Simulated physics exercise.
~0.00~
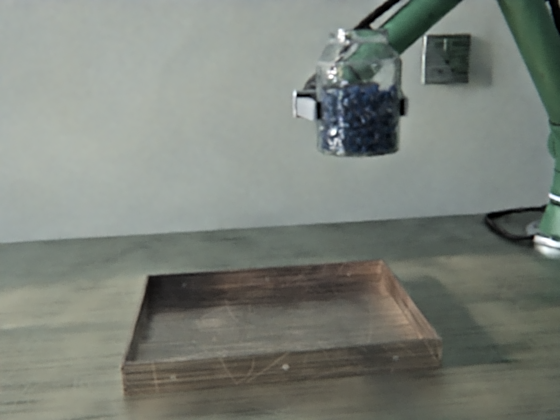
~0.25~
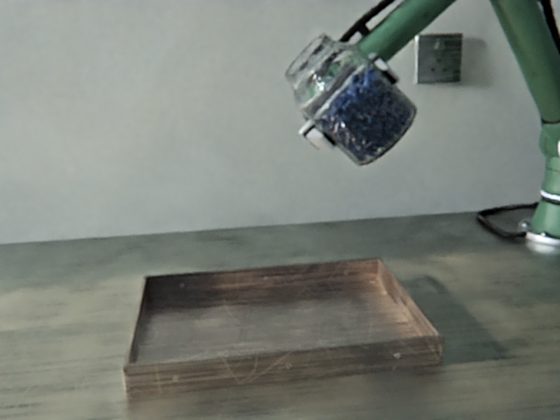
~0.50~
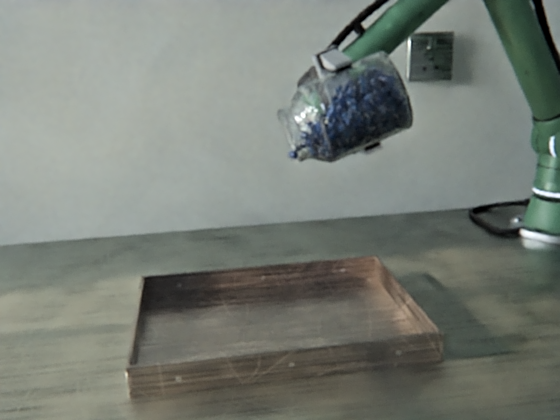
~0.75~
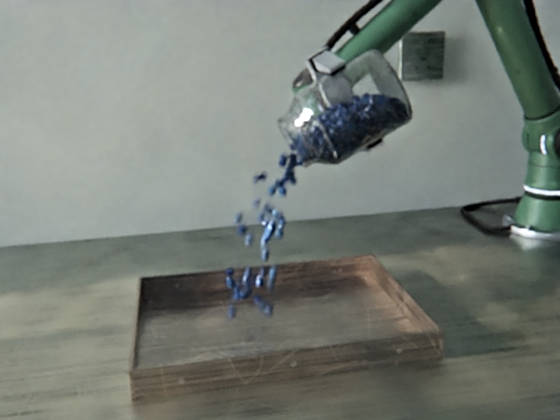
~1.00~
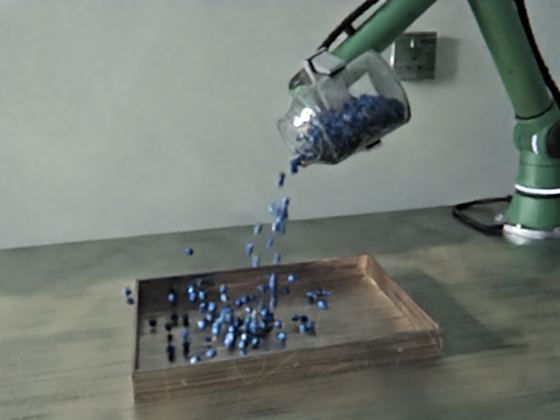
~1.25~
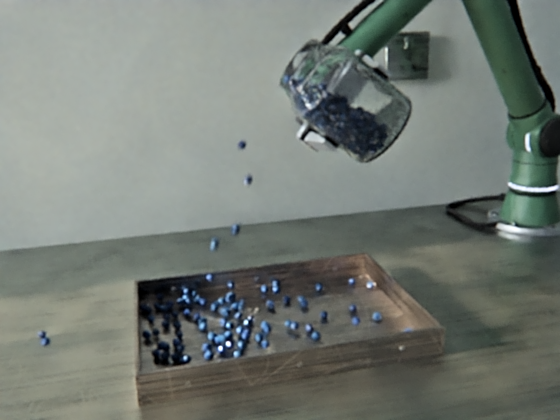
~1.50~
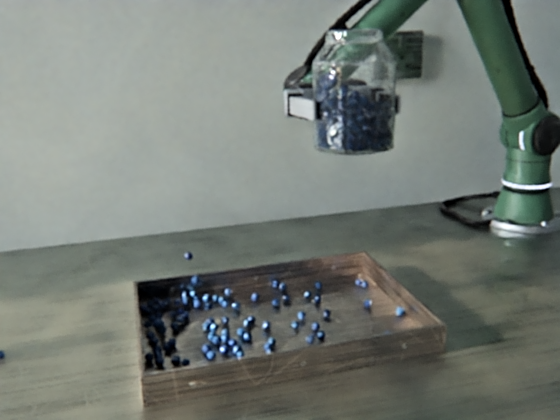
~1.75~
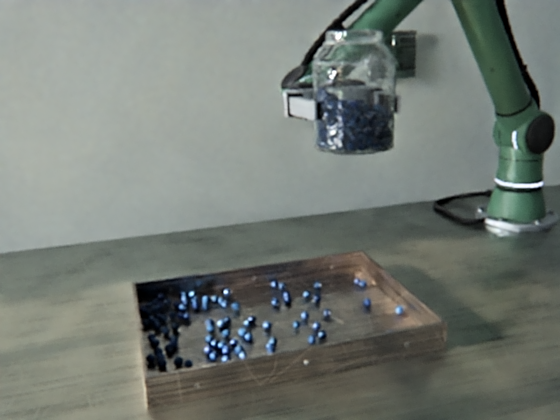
We see a green robotic arm tip a clear jar of small blue beads to the left, pouring some into a shallow wooden tray, with a few bouncing outside it. The arm then turns the jar upright, still mostly full, leaving beads scattered across the tray, mainly toward its left side.
